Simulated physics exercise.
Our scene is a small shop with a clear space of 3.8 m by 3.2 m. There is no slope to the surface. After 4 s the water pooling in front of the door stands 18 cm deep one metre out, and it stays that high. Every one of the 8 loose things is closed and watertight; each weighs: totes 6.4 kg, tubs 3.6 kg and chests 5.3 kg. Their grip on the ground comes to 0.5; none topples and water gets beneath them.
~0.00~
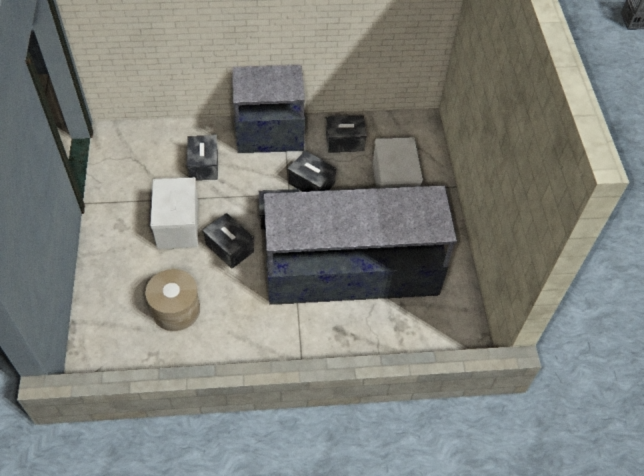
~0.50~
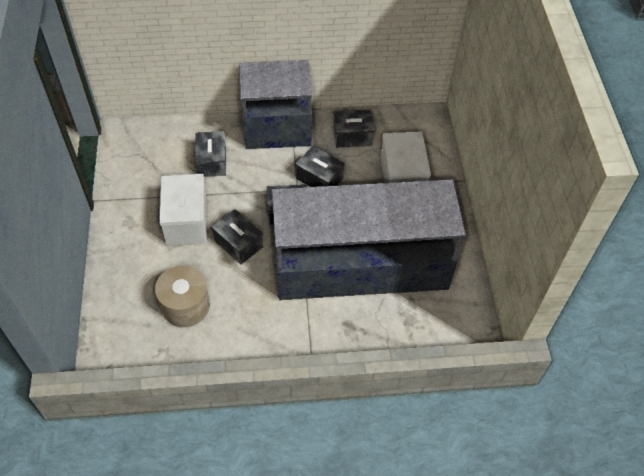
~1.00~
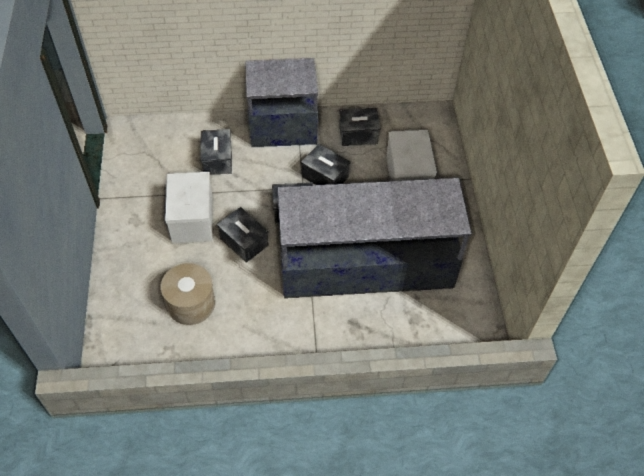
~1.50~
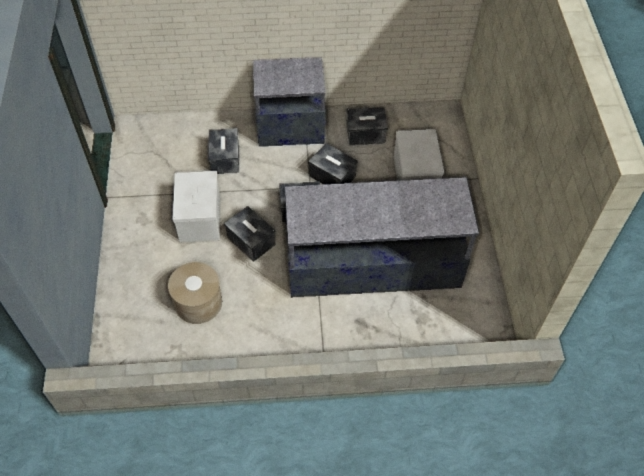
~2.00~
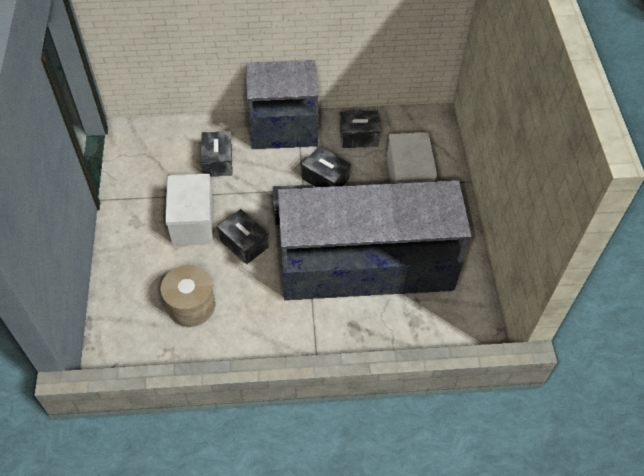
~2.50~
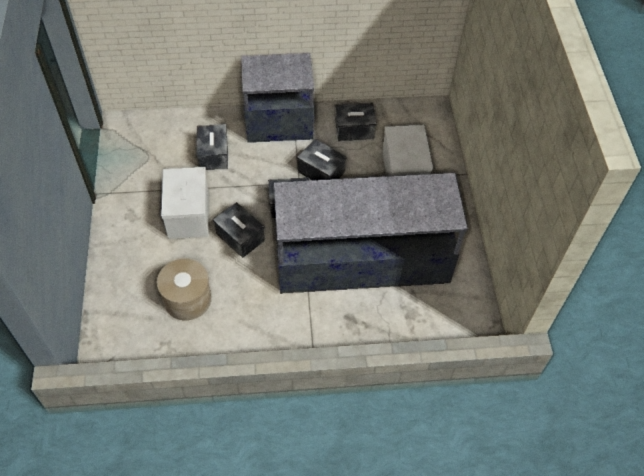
Water crept in through the doorway on the left and spread into a small patch near the back corner, while the dark counters, boxes and round tan stool in the little shop stayed put.
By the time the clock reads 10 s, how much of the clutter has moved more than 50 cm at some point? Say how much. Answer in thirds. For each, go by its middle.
Two thirds or more.
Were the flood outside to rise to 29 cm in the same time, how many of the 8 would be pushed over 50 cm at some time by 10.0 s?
That would make 8 of them.
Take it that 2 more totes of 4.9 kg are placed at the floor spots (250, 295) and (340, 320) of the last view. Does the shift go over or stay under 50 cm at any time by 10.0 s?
Well, the first one tops the mark, and the second stays inside the mark.
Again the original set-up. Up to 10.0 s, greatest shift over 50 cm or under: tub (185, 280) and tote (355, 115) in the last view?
Result, in order: Exceeded / stayed within.
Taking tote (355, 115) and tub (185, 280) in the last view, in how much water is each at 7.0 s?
Depths: Near 1 cm, then near 2 cm.
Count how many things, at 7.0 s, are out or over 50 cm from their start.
The answer is 4.
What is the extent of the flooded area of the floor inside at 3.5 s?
Some 1.5 m2 of it.
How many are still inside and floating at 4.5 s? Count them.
My tally comes to 0.
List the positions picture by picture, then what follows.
A tote at (228, 234) rests on the ground; a tub at (171, 291), on the bottom; water covers 0.0 m2; 0 of 8 have shifted, in the first picture.
A tote at (237, 230) rests on the ground; a tub at (181, 287), on the bottom; 0.0 m2 under water; 0 of 8 have shifted, in the second picture.
A tote at (243, 228), on the bottom; a tub at (186, 285), on the bottom; water covers 0.0 m2; 0 of 8 have shifted, in the third picture.
A tote at (250, 227) rests on the ground; a tub at (194, 284), on the bottom; 0.0 m2 under water; 0 of 8 have shifted, in the fourth picture.
A tote at (243, 230), on the bottom; a tub at (187, 287), on the bottom; water covers 0.0 m2; 0 of 8 have shifted, in the fifth picture.
A tote at (239, 223), on the bottom; a tub at (183, 280), on the bottom; water covers 0.3 m2; 0 of 8 have shifted, in the sixth picture.
After 3.5 s 0 of 8 are over 50 cm from their spots; 0 afloat.
After 4.5 s 0 of 8 are over 50 cm from their spots; 0 afloat.
After 7.0 s 4 of 8 are over 50 cm from their spots; 2 afloat.
After 10.0 s 7 of 8 are over 50 cm from their spots, and 7 have been at some point; 7 afloat.
